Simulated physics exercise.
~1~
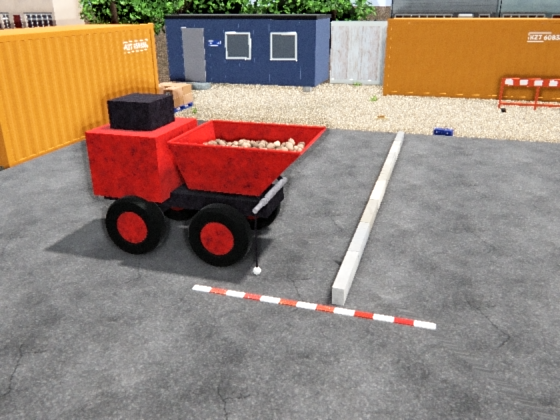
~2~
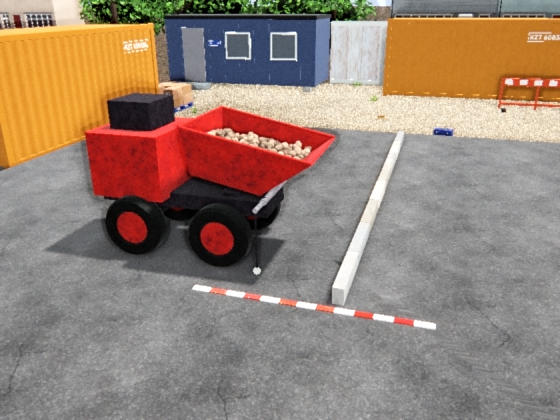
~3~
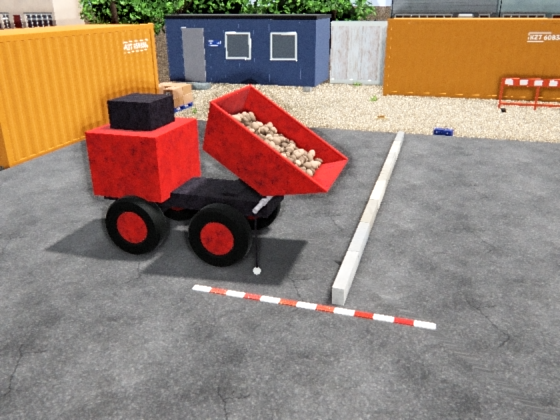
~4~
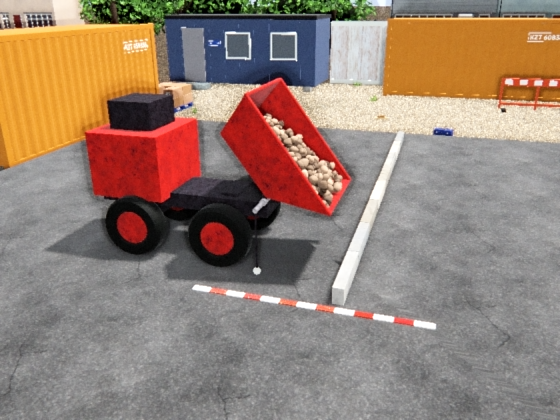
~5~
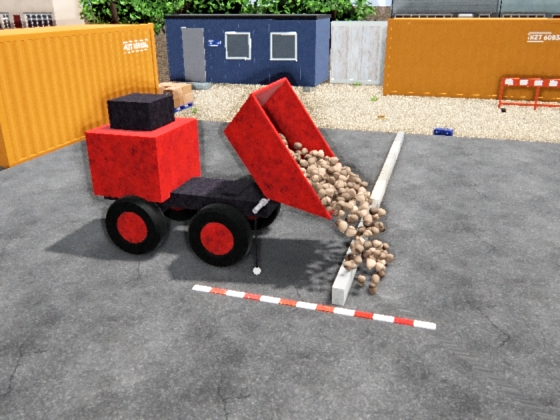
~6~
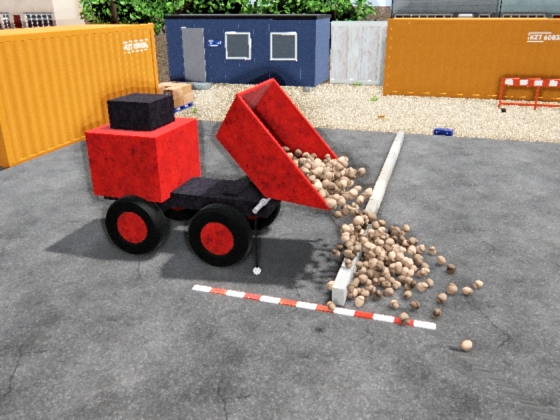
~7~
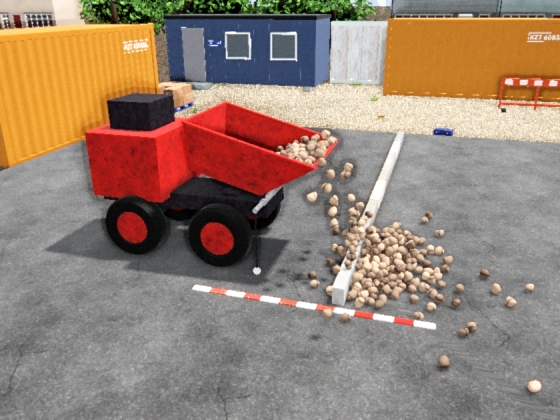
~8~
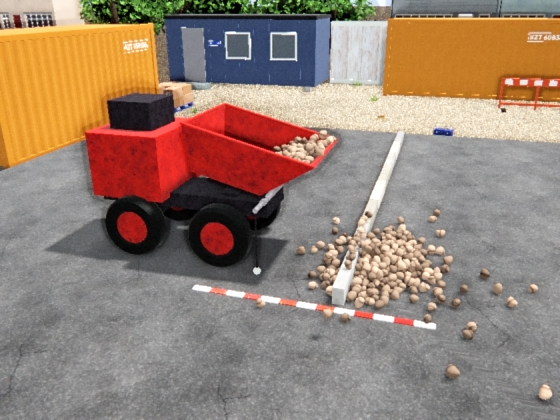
Red dumper tipping its skip and spilling rounded stones across a pale kerb, then lowering it partway with some stones still inside.
